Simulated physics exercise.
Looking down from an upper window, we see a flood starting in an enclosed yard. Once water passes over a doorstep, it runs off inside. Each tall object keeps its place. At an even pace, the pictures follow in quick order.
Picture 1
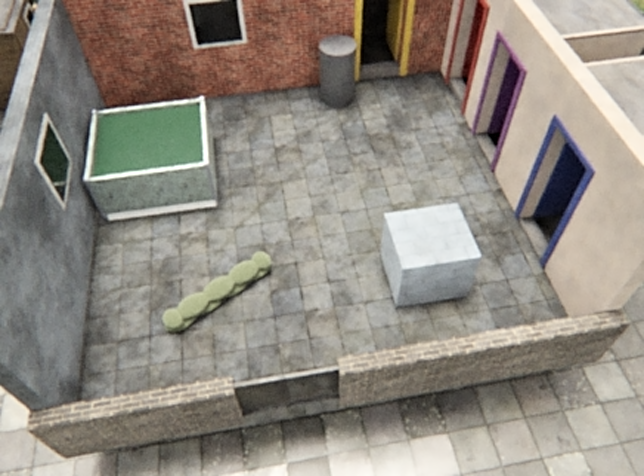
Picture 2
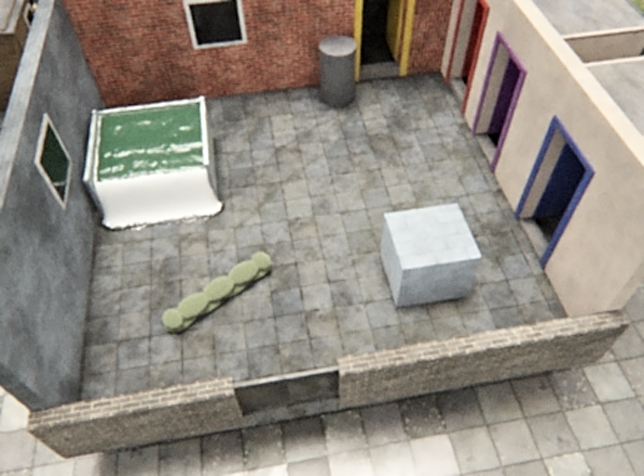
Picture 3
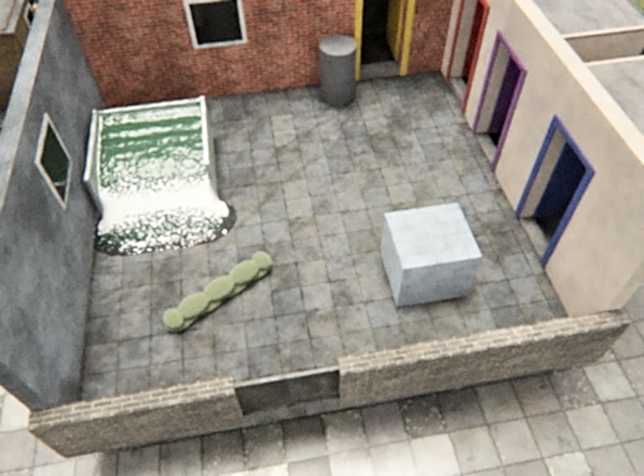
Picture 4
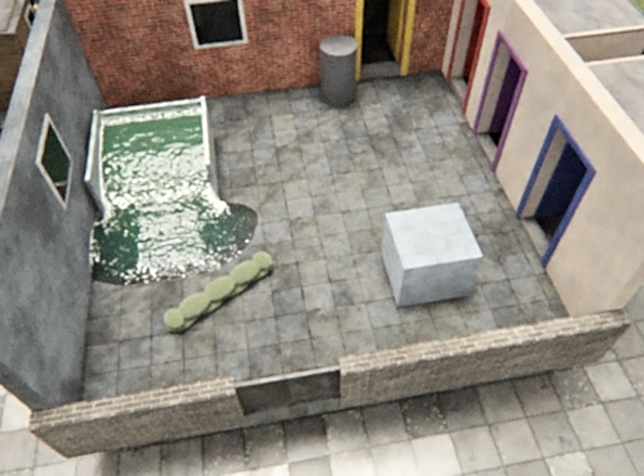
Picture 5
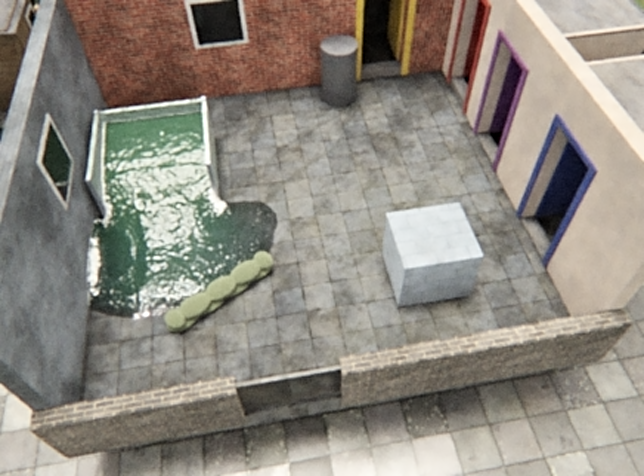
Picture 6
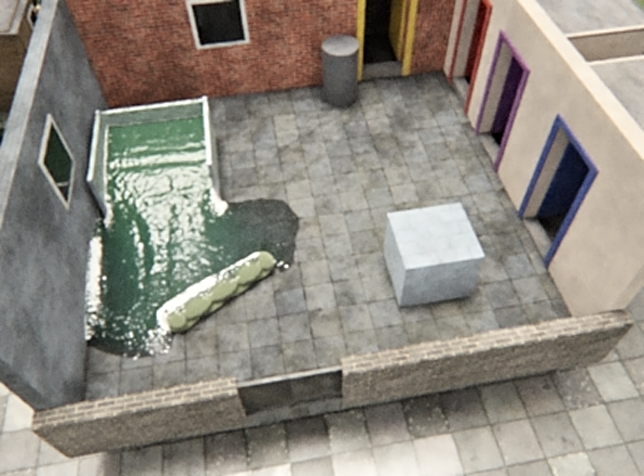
In an enclosed paved yard seen from high above, a grey wall stands at left, red brick behind, and a cream wall at right. A white-edged tank of green water sits at left, with a lumpy green barrier, a pale block, a grey cylinder, and yellow, red, purple and blue doorways. Water pours from the tank's front, spreads steadily across the paving and reaches around the green barrier, while the view stays still.
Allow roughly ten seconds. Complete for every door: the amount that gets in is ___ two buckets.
Red door: At most; yellow door: At most; purple door: More than; blue door: More than.
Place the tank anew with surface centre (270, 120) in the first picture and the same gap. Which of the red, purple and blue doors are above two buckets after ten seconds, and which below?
My answer is that the red door ends up beneath, the purple door ends up beneath and the blue door ends up above.
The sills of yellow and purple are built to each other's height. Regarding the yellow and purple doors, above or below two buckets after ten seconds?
Then: Yellow door goes over; purple door lets less in.
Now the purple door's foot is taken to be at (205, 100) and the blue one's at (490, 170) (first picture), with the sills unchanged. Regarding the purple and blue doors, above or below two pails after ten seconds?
First purple door is not flooded, then blue door is flooded.
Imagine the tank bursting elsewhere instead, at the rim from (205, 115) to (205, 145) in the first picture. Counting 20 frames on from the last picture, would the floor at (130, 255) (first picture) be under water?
Verdict: Not flooded.
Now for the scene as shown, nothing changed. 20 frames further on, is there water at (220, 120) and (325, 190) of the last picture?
Not wet, soaked.
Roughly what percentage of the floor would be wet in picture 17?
About 35 in a hundred.
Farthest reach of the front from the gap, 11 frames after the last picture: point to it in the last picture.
About (421, 343).
A moment on, water covers 25 % of the floor; the red door not reached, the yellow door not reached, the purple door not reached, the blue door not reached.
Next, water covers 35 % of the floor; the red door not reached, the yellow door not reached, the purple door not reached, the blue door not reached.
Then, water covers 55 % of the floor; the red door not reached, the yellow door not reached, the purple door not reached, the blue door wet at the sill, nothing in.
Later, water covers 80 % of the floor; the red door wet at the sill, nothing in, the yellow door not reached, the purple door under two buckets in, the blue door over two buckets in.
In the end, water covers 90 % of the floor; the red door wet at the sill, nothing in, the yellow door wet at the sill, nothing in, the purple door over two buckets in, the blue door over two buckets in.
